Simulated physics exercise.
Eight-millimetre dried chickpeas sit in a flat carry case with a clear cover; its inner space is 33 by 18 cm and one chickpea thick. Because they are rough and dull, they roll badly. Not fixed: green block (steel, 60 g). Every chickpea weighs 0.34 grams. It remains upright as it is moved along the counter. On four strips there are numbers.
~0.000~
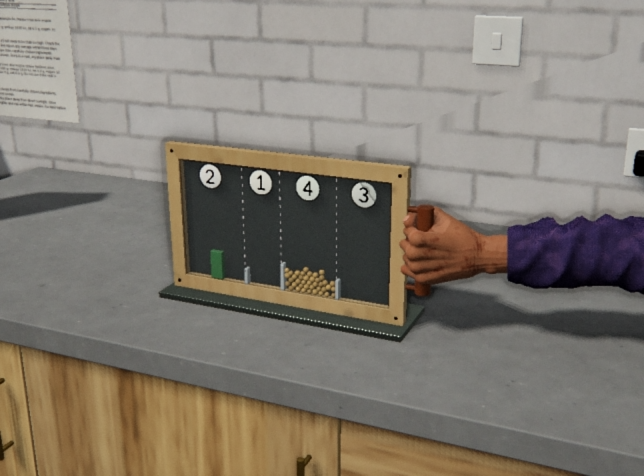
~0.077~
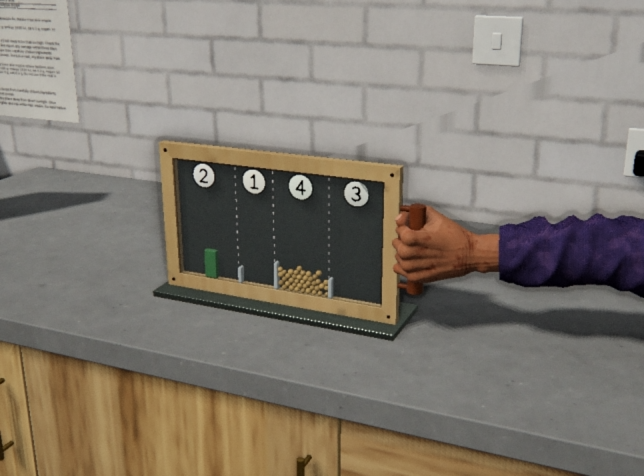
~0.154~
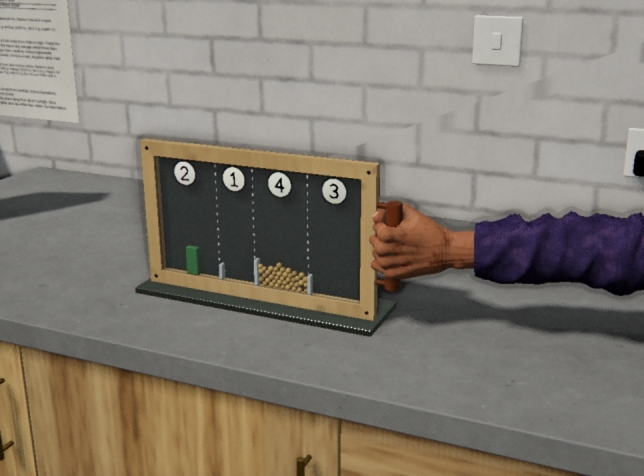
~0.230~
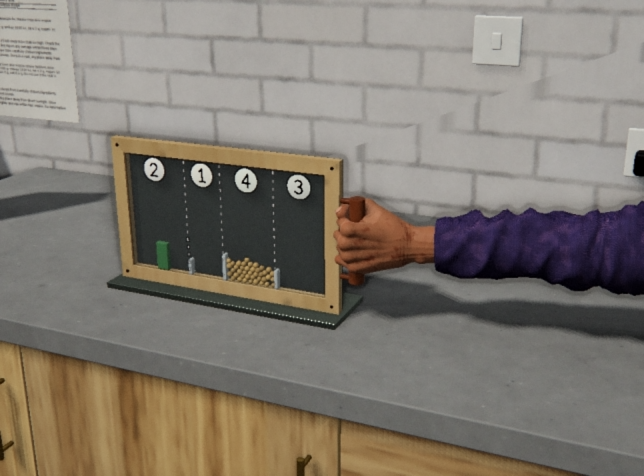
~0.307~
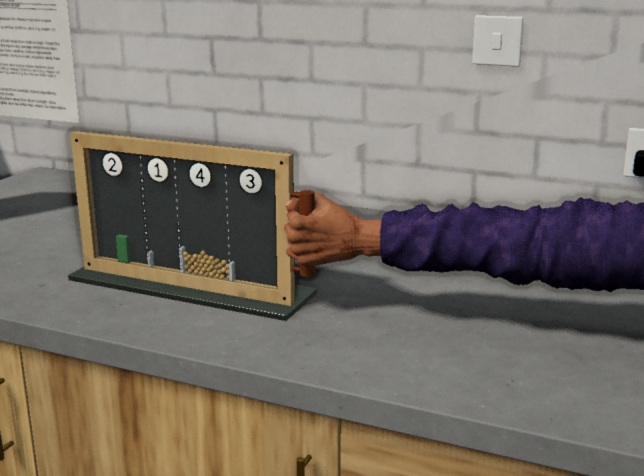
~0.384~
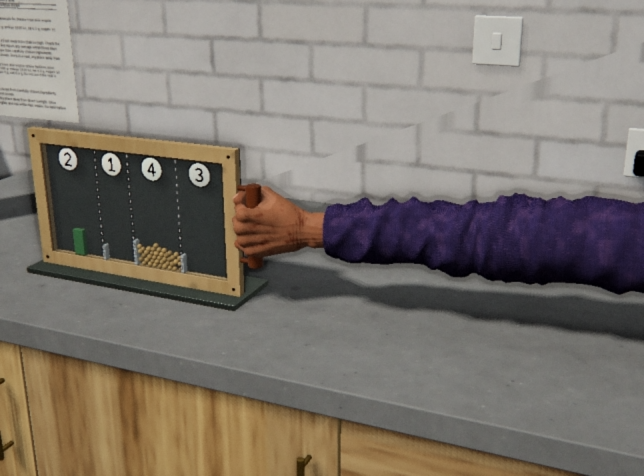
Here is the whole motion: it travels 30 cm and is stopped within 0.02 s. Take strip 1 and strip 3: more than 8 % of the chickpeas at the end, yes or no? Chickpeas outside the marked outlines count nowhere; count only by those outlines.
Strip 1 gets short of the limit, strip 3 gets short of the limit.
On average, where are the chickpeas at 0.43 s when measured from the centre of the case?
Right by about 4 cm and below by about 7 cm.
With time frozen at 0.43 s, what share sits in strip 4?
I'd guess near 100 in a hundred.
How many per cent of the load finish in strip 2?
Roughly 0 %.
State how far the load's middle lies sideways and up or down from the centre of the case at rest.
It lies close to 4 centimetres right and 8 centimetres below.
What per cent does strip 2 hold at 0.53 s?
Roughly 0 per cent.
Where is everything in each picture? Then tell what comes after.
At its start; about 40 chickpeas; chickpeas' middle (309, 283); highest (306, 270); green block (218, 265); no. 1 (261, 182), no. 2 (210, 176), no. 3 (364, 195), no. 4 (308, 188), in the first picture.
In the second picture, 1 cm to the left; chickpeas' middle (303, 282); highest (299, 269).
In the third picture, 4 cm to the left; chickpeas' middle (283, 279); highest (279, 266); wall ends (310, 277), (257, 260), (222, 265).
In the fourth picture, 10 cm to the left; chickpeas' middle (251, 273); highest (247, 260); green block (164, 256).
In the fifth picture, 17 cm to the left; chickpeas' middle (207, 266); highest (203, 253).
In the sixth picture, 26 cm to the left; chickpeas' middle (160, 258); highest (156, 246); green block (80, 242); no. 1 (111, 164), no. 2 (68, 159), no. 3 (199, 175), no. 4 (151, 169).
After 0.43 s, it is 30 cm to the left; the chickpeas' middle is 4 cm right of and 7 cm below the centre; no. 4, 100 %.
After 0.53 s, it is 30 cm to the left; the chickpeas' middle is 4 cm right of and 7 cm below the centre; no. 1, 5 %, no. 4, 100 %.
After 0.68 s, it is 30 cm to the left; the chickpeas' middle is 4 cm right of and 8 cm below the centre; no. 1, 5 %, no. 4, 100 %.
At rest by 1.1 s, it is 30 cm to the left; no. 1, 5 %, no. 2, 0 %, no. 3, 0 %, no. 4, 100 %.
